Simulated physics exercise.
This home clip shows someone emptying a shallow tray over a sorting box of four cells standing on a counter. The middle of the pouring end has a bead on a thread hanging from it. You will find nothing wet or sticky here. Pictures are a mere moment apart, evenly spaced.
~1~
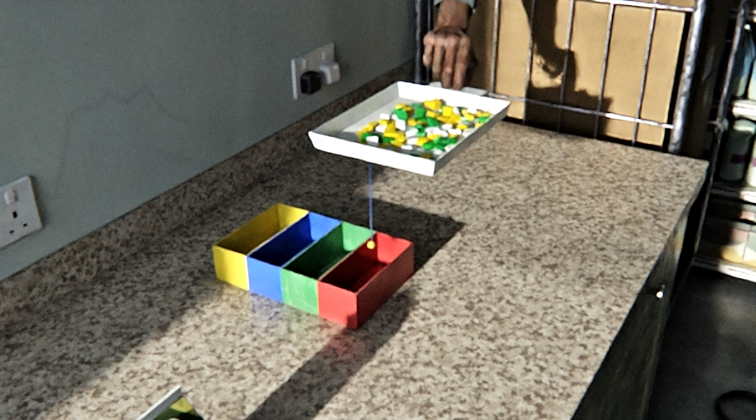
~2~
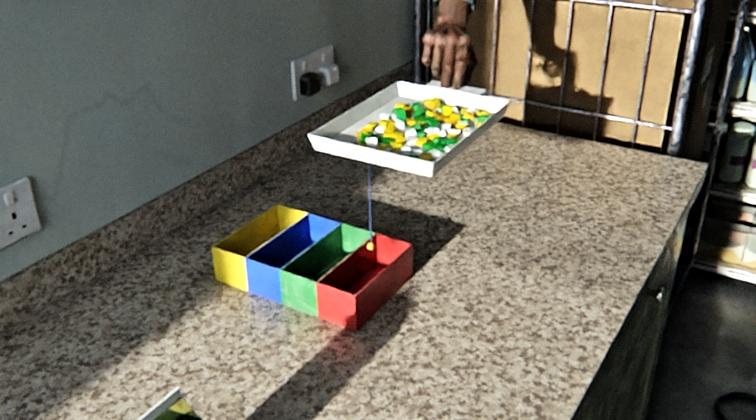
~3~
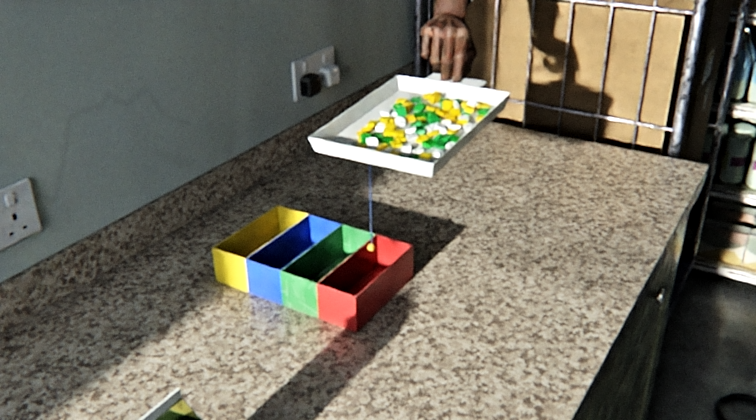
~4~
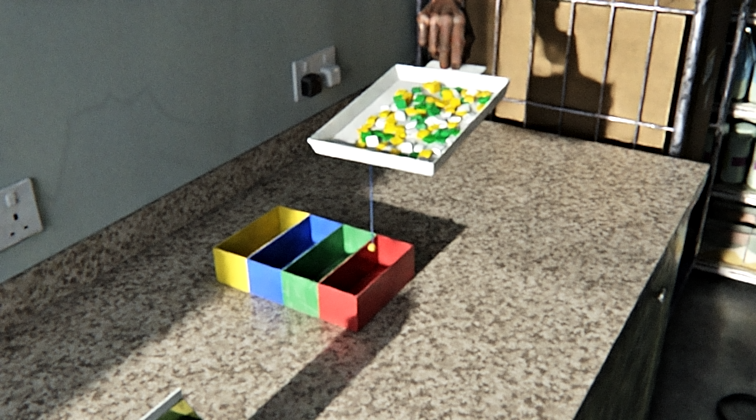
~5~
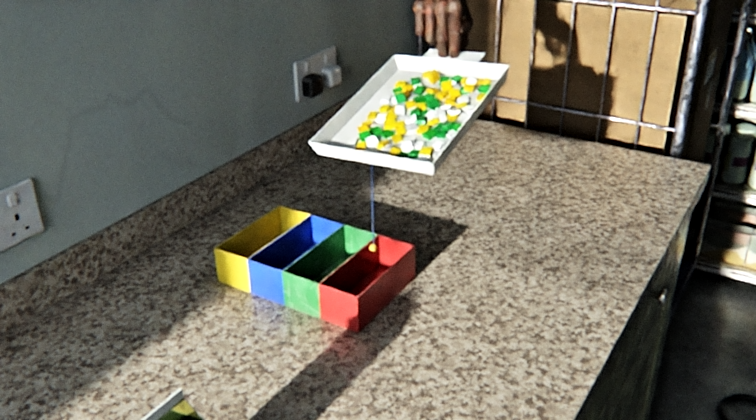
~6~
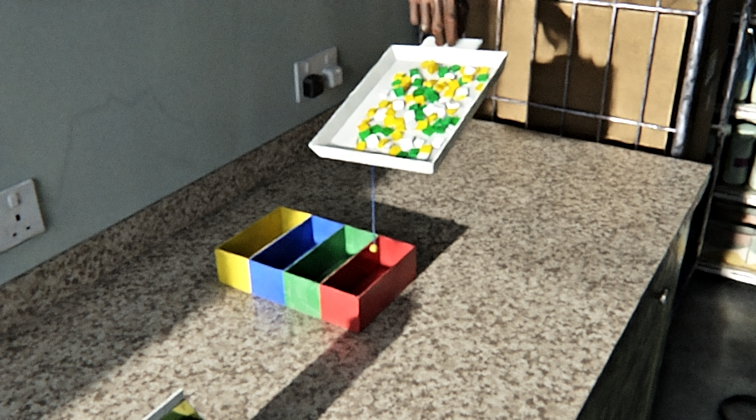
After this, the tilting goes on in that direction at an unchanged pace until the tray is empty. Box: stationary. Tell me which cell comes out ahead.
I would say the green cell comes out ahead.
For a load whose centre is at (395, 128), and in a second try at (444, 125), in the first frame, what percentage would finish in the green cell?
First case: Some 50 %; second case: Some 40 %.
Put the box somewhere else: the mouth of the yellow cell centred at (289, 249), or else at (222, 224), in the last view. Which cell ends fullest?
That blue cell first, the cell in red second.
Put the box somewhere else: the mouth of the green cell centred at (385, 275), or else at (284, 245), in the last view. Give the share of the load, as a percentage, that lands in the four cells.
You'd see around 100 per cent and then around 60 per cent.
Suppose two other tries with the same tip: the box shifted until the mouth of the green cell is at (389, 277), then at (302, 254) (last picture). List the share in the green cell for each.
I'd expect some 10 percent, and then some 40 percent.
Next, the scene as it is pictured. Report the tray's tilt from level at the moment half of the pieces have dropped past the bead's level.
I'd say close to 110 degrees.
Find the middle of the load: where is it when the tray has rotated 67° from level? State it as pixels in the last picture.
In the last view the centre sits at roughly (366, 128).
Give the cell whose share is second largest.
Second place goes to the red one.
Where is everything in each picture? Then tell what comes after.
Corners of the pouring end near (315, 132) and (432, 159), level; middle of the load near (424, 130), mosaic tiles; bead on its thread near (372, 245); yellow cell near (231, 264); blue cell near (264, 276); green cell near (300, 288); red cell near (337, 302), in the first picture.
Corners of the pouring end near (314, 134) and (431, 161), level; middle of the load near (424, 130), in the second picture.
Corners of the pouring end near (314, 136) and (431, 161), tipped barely, lowest at the left corner; middle of the load near (424, 127), in the third picture.
Corners of the pouring end near (314, 138) and (431, 160), tipped a little, lowest at the left corner; middle of the load near (424, 121), in the fourth picture.
Corners of the pouring end near (314, 141) and (430, 160), tipped clearly, lowest at the left corner; middle of the load near (424, 114), in the fifth picture.
Corners of the pouring end near (315, 143) and (430, 160), tipped clearly, lowest at the left corner; middle of the load near (423, 109); yellow cell near (233, 267); blue cell near (267, 279); green cell near (302, 292); red cell near (340, 305), in the sixth picture.
Shortly afterwards, tray tipped steeply; all but a few on the tray; only a few falling or outside the box.
Next, tray tipped past a quarter turn; near a quarter on the tray; a little in the green cell; a little in the blue cell; a little in the red cell; near half falling or outside the box.
Some moments later, tray tipped past a quarter turn; near half in the green cell; near a quarter in the red cell; a little in the blue cell; a little falling or outside the box.
In the end, tray tipped past a quarter turn; near half in the green cell; near a quarter in the red cell; a little in the blue cell; none at all in the yellow cell; a little outside the box.
